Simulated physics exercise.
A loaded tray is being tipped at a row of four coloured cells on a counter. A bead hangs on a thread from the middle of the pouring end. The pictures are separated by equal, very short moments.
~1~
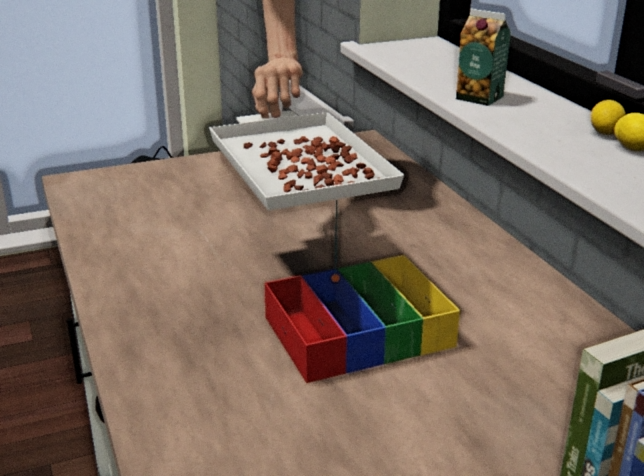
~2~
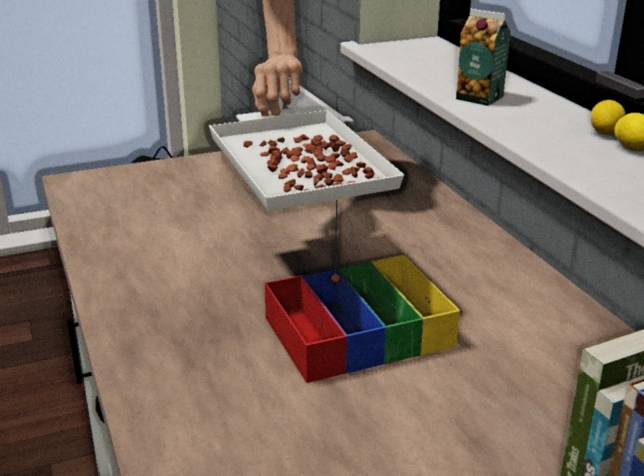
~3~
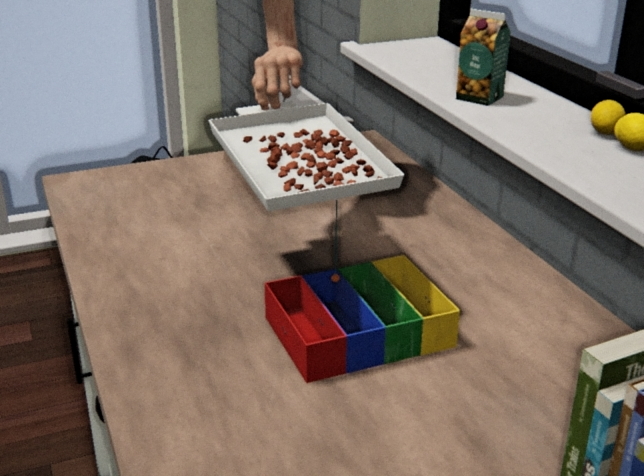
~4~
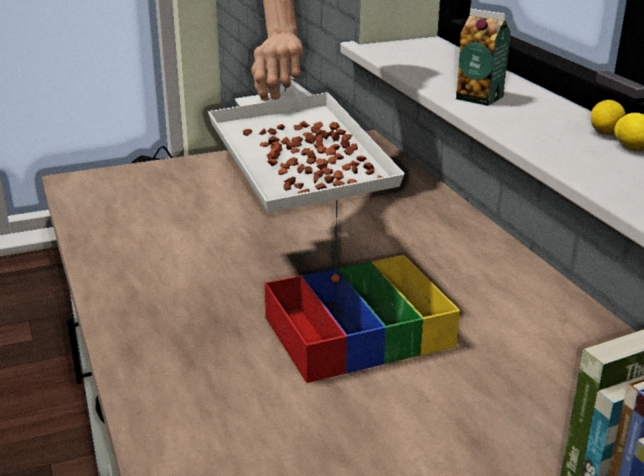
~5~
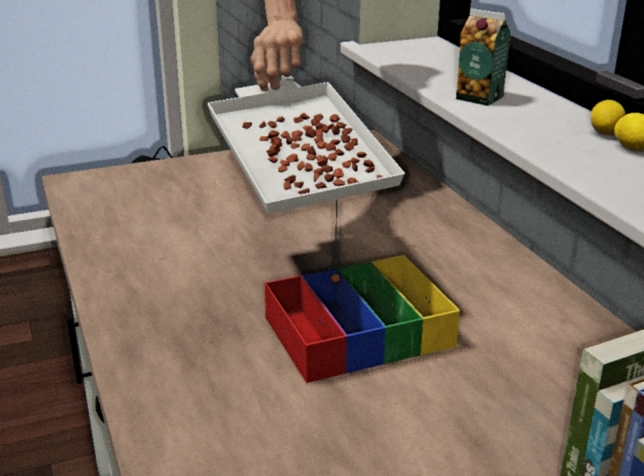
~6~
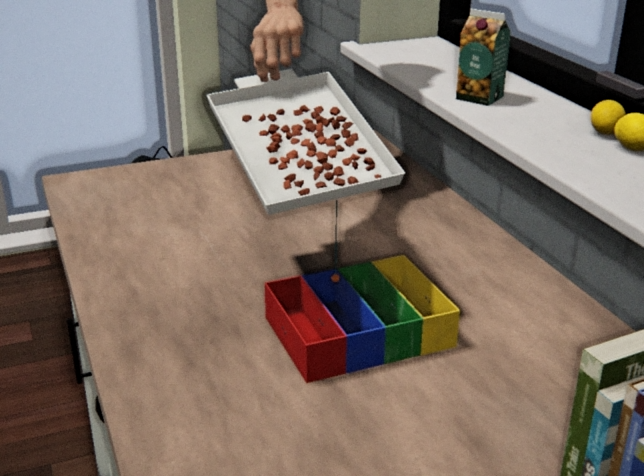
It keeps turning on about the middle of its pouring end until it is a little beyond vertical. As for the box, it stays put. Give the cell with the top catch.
Top catch: The red cell.
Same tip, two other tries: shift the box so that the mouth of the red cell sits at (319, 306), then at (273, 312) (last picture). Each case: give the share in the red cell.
Trial 1 30%, trial 2 40%.
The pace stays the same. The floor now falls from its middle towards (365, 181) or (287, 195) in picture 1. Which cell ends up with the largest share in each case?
First: Yellow. Second: The cell in red.
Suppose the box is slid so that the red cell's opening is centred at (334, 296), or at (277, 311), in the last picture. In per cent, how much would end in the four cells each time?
Roughly 30% on the first try and 100% on the second.
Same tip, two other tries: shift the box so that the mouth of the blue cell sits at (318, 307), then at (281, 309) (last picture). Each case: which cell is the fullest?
Red; the blue cell.
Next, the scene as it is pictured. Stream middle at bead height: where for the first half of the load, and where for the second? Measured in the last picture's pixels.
It goes through near (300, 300) first, then near (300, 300).
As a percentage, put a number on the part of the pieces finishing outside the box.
30 %.
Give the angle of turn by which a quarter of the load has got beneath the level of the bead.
A tilt of roughly 100°.
Soon after the last picture, tray tipped steeply; all on the tray.
A little later, tray tipped right over; most on the tray; a stray few in the red cell; a stray few in the green cell; a small part falling or outside the box.
Later still, tray tipped past a quarter turn; about half in the red cell; about a quarter in the blue cell; a small part in the green cell; about a third falling or outside the box.
At rest, tray tipped past a quarter turn; about half in the red cell; about a quarter in the blue cell; a small part in the green cell; none in the yellow cell; about a third outside the box.
